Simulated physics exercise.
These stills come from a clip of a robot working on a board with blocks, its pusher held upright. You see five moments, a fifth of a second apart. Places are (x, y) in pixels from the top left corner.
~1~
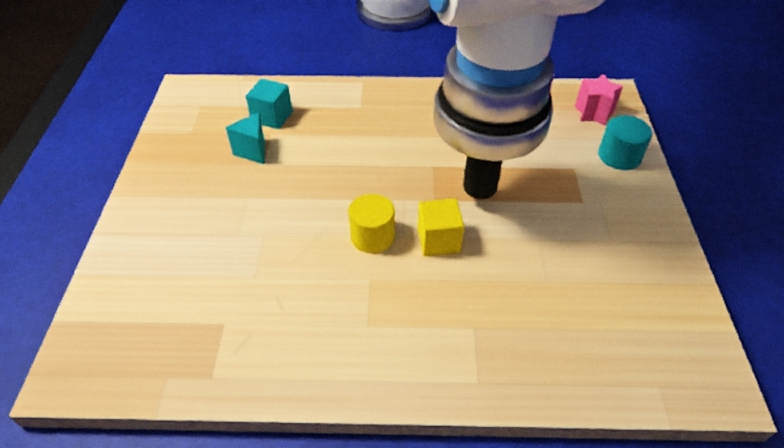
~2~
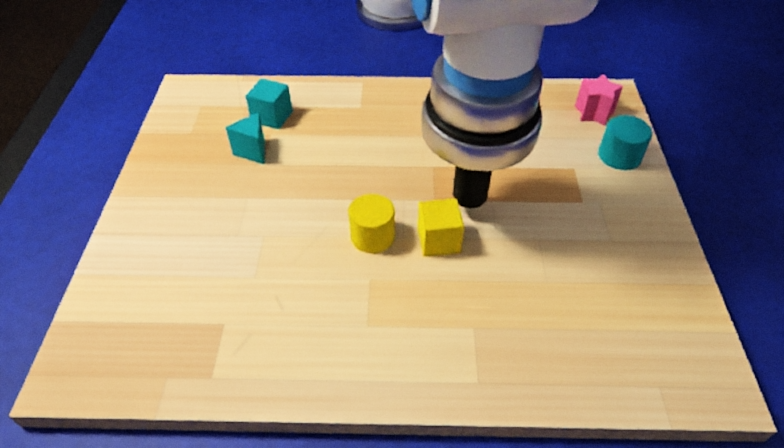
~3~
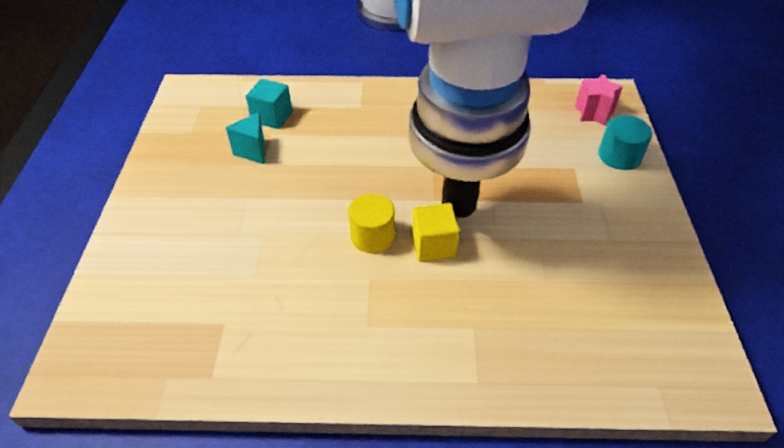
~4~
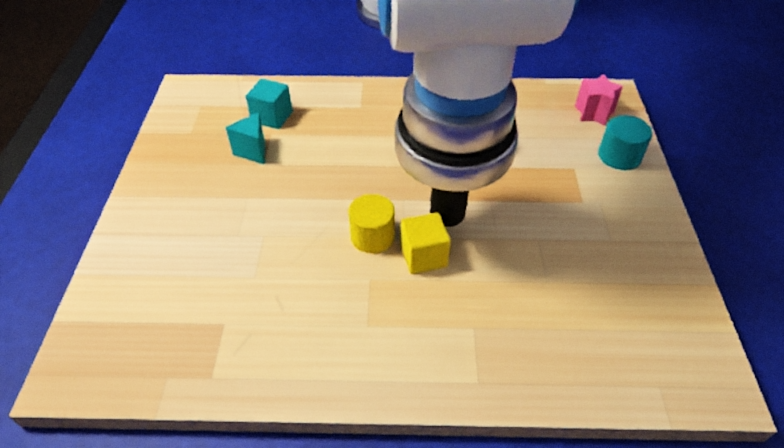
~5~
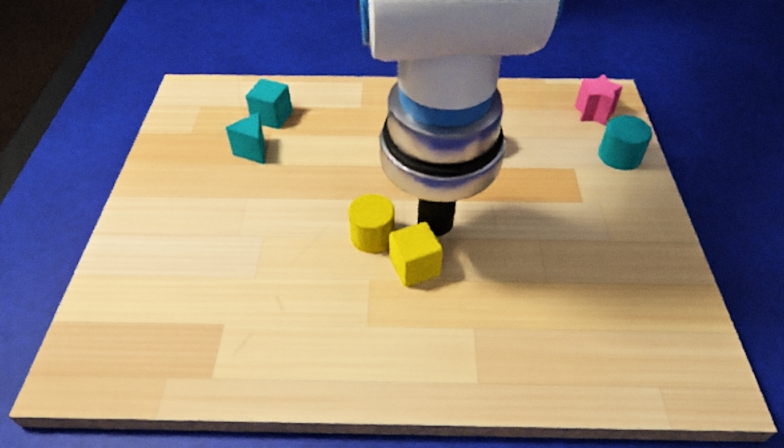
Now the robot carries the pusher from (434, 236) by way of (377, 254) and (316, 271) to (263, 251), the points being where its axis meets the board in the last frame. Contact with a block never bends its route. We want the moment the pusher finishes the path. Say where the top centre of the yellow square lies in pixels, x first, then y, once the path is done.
When the path ends, it will be at (392, 259).
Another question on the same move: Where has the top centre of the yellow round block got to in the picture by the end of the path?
Its top middle: (327, 209).
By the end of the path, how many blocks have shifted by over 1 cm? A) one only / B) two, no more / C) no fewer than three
B.
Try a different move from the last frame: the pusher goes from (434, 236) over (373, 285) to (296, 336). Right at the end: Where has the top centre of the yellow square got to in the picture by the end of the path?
The middle of its upper face will lie at (387, 295).
What follows on the original path. One third of the way, pusher at (376, 243); yellow round block at (343, 208); yellow square at (393, 258), turned 80° anticlockwise.
Two thirds of the way, pusher at (314, 259); yellow round block at (327, 209); yellow square at (392, 259), turned 85° anticlockwise.
At the end, pusher at (260, 238); yellow round block at (327, 209); yellow square at (392, 259), turned 85° anticlockwise.
